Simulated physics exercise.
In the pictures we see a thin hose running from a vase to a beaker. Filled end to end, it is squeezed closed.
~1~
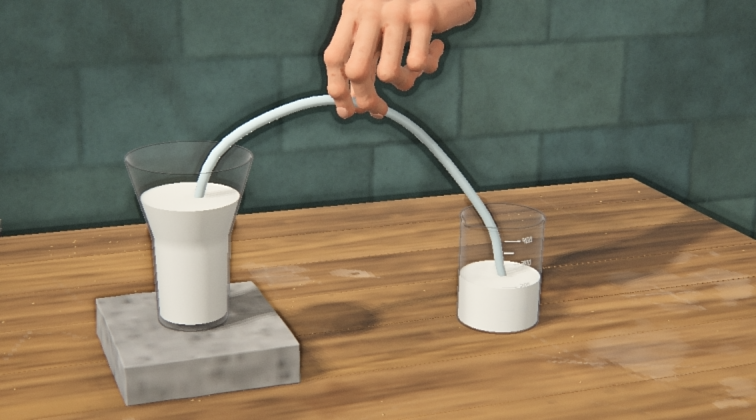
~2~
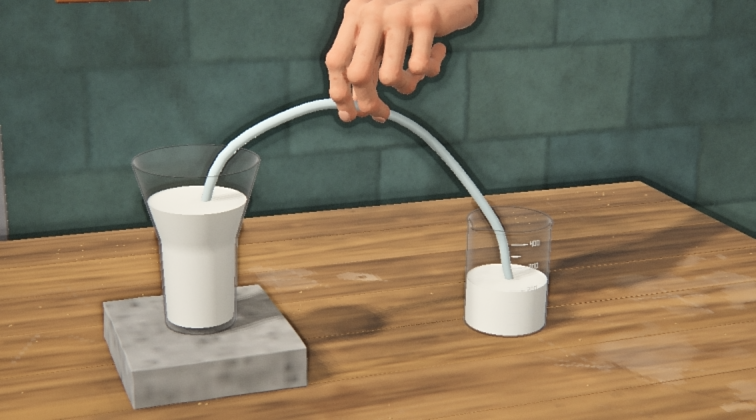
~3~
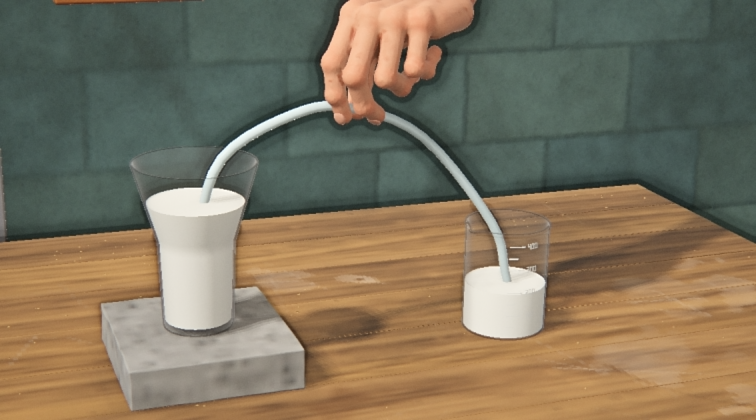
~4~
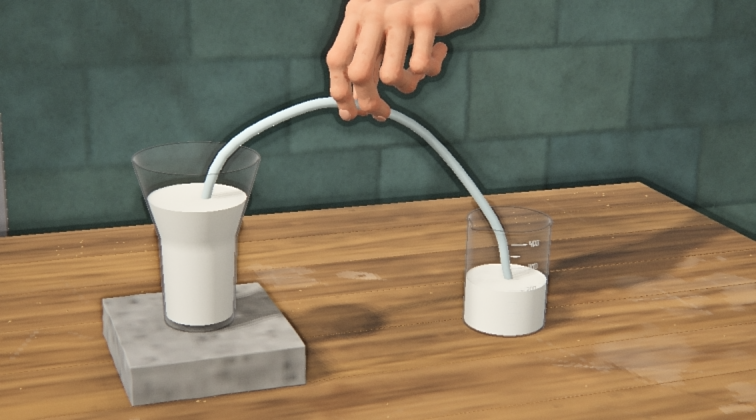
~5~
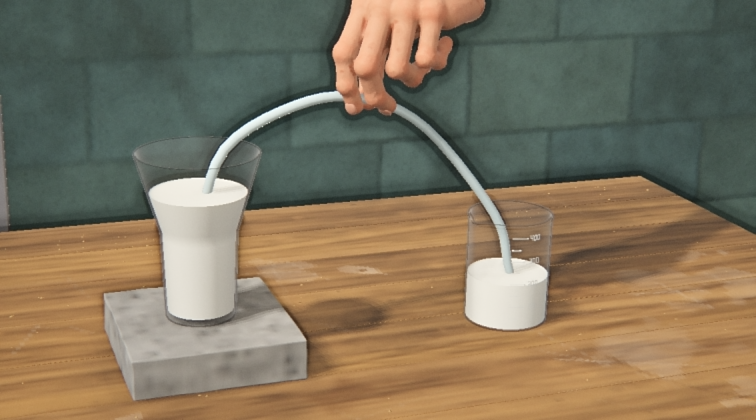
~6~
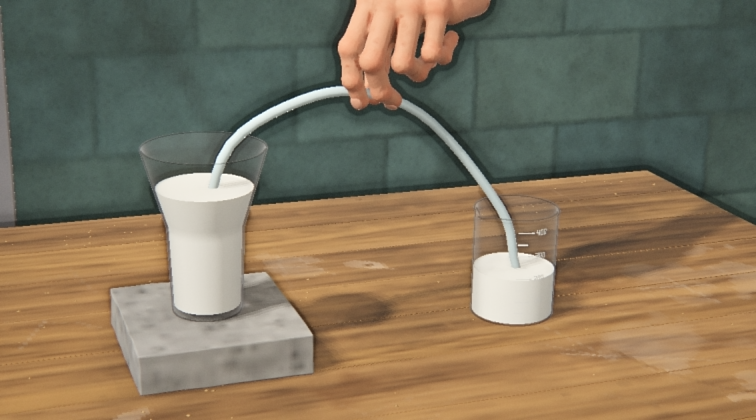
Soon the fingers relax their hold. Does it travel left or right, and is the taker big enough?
Well, the milk drifts off to the right, and where it lands there is enough space.
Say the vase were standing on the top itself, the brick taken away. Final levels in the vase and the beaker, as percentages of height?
They end up near 50 and 70 in a hundred of their heights, in that order.
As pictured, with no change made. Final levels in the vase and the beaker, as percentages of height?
Final levels: First 35 %, second 85 %.
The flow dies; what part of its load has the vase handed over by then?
Near 65 %, give or take.
A moment on, the vase is about two thirds full; the beaker is about half full.
Further on, the vase is about half full; the beaker is about three quarters full.
When it is over, the vase is about a third full; the beaker is nearly full; the two surfaces are level.
